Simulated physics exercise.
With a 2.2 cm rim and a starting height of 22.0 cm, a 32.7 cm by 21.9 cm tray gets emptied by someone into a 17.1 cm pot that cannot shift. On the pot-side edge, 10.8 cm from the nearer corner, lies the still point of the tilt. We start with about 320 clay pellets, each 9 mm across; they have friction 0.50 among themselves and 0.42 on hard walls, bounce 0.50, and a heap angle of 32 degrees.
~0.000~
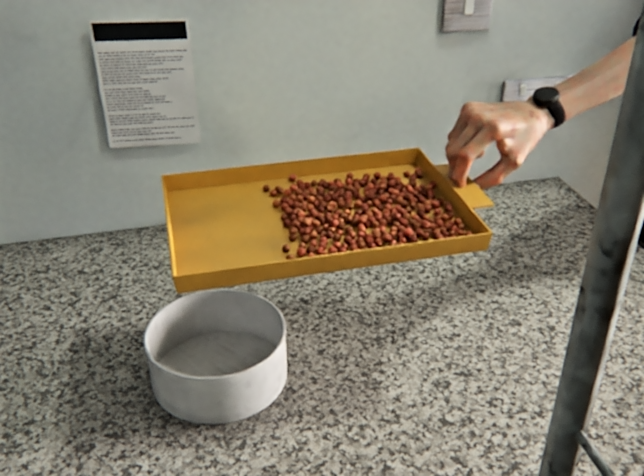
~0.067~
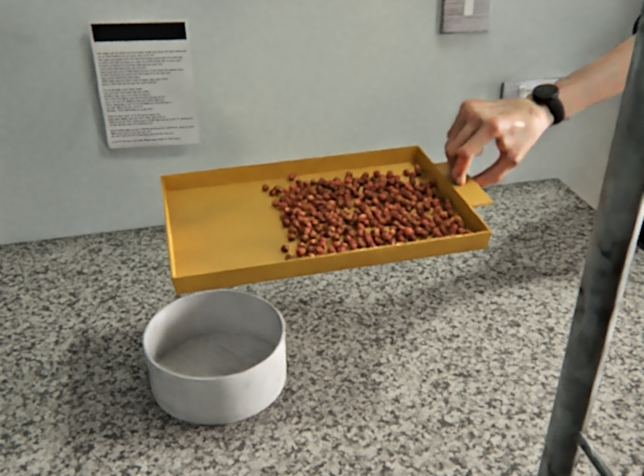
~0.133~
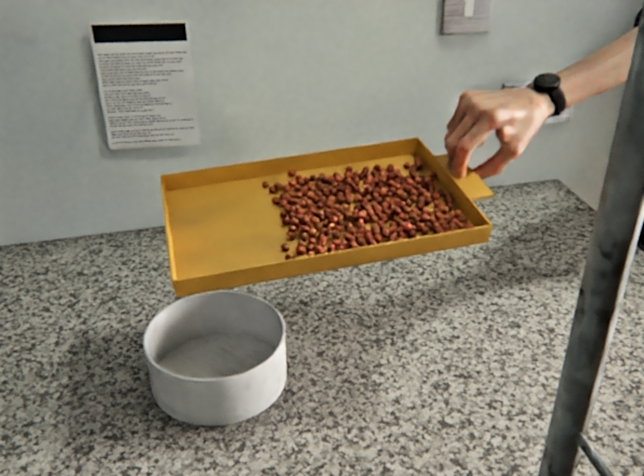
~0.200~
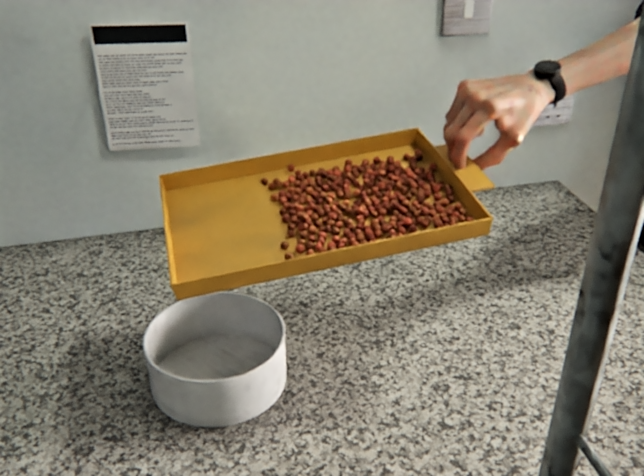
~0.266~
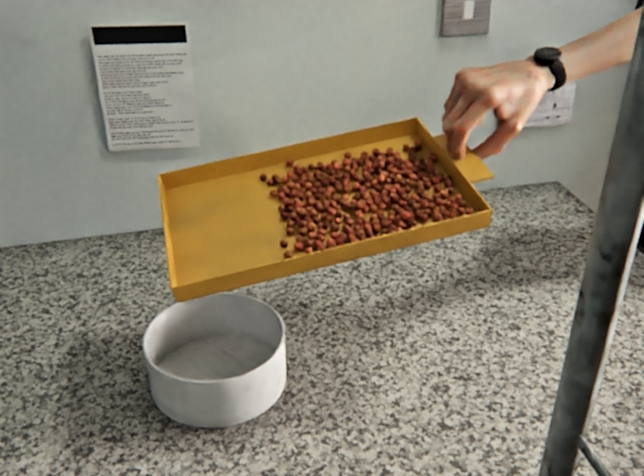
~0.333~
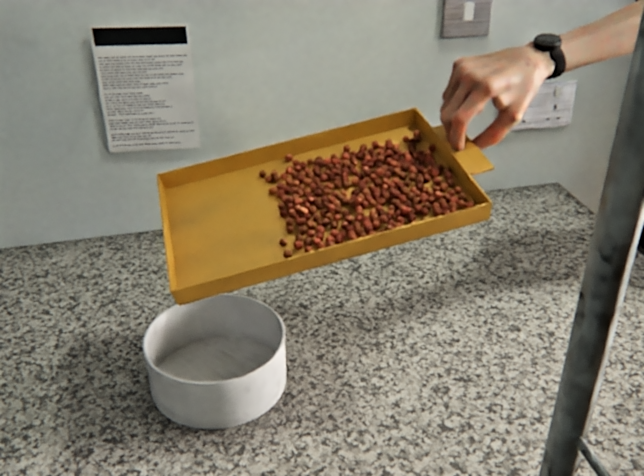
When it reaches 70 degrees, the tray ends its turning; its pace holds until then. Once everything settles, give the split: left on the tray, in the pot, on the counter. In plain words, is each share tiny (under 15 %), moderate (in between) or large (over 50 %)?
Outcome: Left on the tray: The main load. Pot: A sprinkling. Counter: A sprinkling.
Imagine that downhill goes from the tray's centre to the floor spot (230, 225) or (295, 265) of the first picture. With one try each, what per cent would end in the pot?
Roughly 0 % for the first direction, roughly 0 % for the second.
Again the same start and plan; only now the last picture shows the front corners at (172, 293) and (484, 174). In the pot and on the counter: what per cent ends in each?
The pot gets 0 and the counter 20.
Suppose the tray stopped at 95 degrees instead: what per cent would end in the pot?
That comes out at some 0 per cent.
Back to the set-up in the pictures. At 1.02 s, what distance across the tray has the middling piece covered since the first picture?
By then it sits near 14 cm from where it began.
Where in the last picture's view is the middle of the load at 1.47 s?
I reckon close to (223, 233).
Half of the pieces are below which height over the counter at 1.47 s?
The halfway line is at about 26 cm.
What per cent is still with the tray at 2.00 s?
Estimate: About 100 percent.
Then, at 1.02 s, tilt 39 degrees; the tray holds 100 %, the pot 0 %.
After 1.47 s, tilt 57 degrees; the tray holds 100 %, the pot 0 %.
Then, at 2.00 s, tilt 70 degrees; the tray holds 100 %, the pot 0 %.
At rest (2.9 s), tray 95 %, pot 0 %, counter 5 %.
